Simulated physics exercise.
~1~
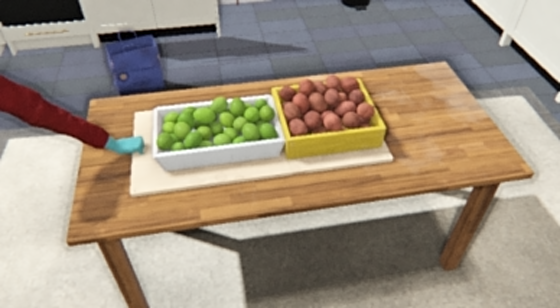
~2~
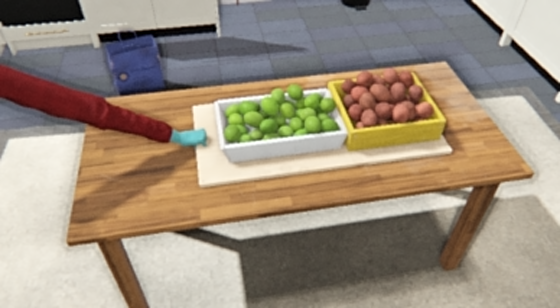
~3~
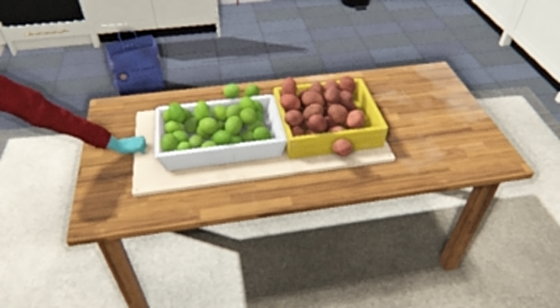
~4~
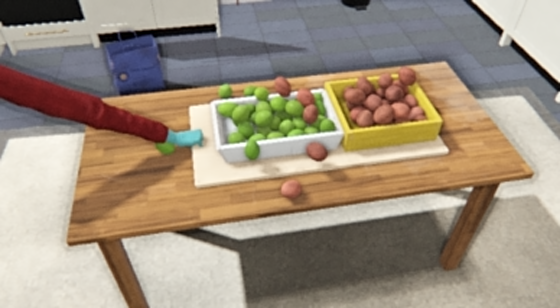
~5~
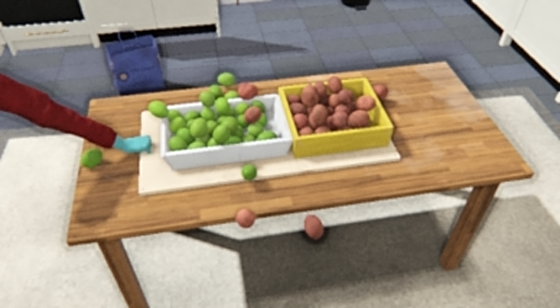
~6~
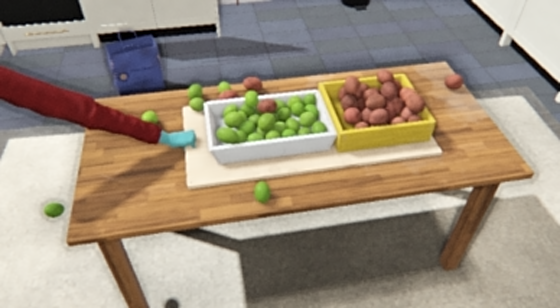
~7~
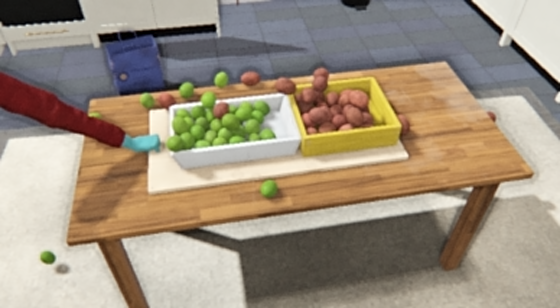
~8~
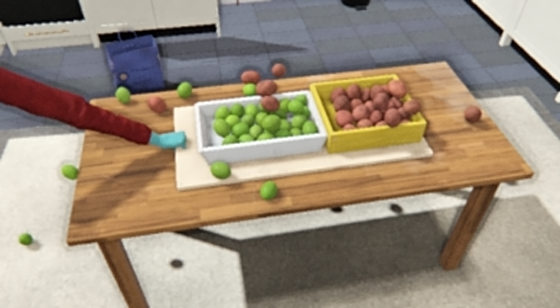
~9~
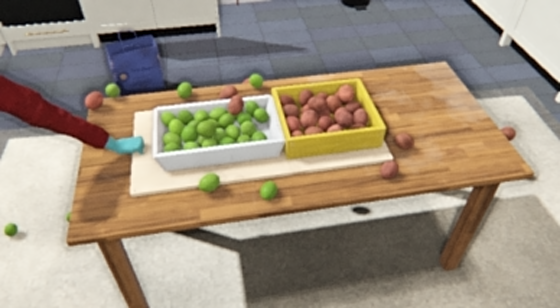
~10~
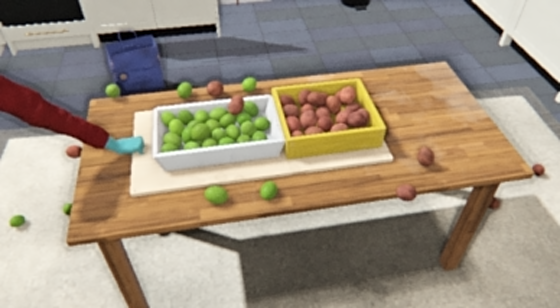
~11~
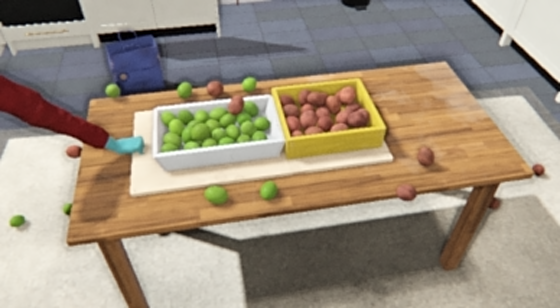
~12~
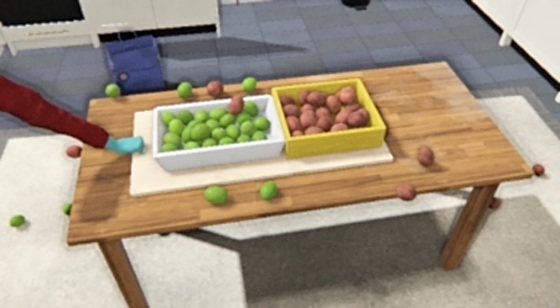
A board carrying a white crate of limes and a yellow crate of red potatoes slid right and back repeatedly beside a red-sleeved arm, tossing pieces onto the table and floor, then stopped on the left with both crates still mostly full.
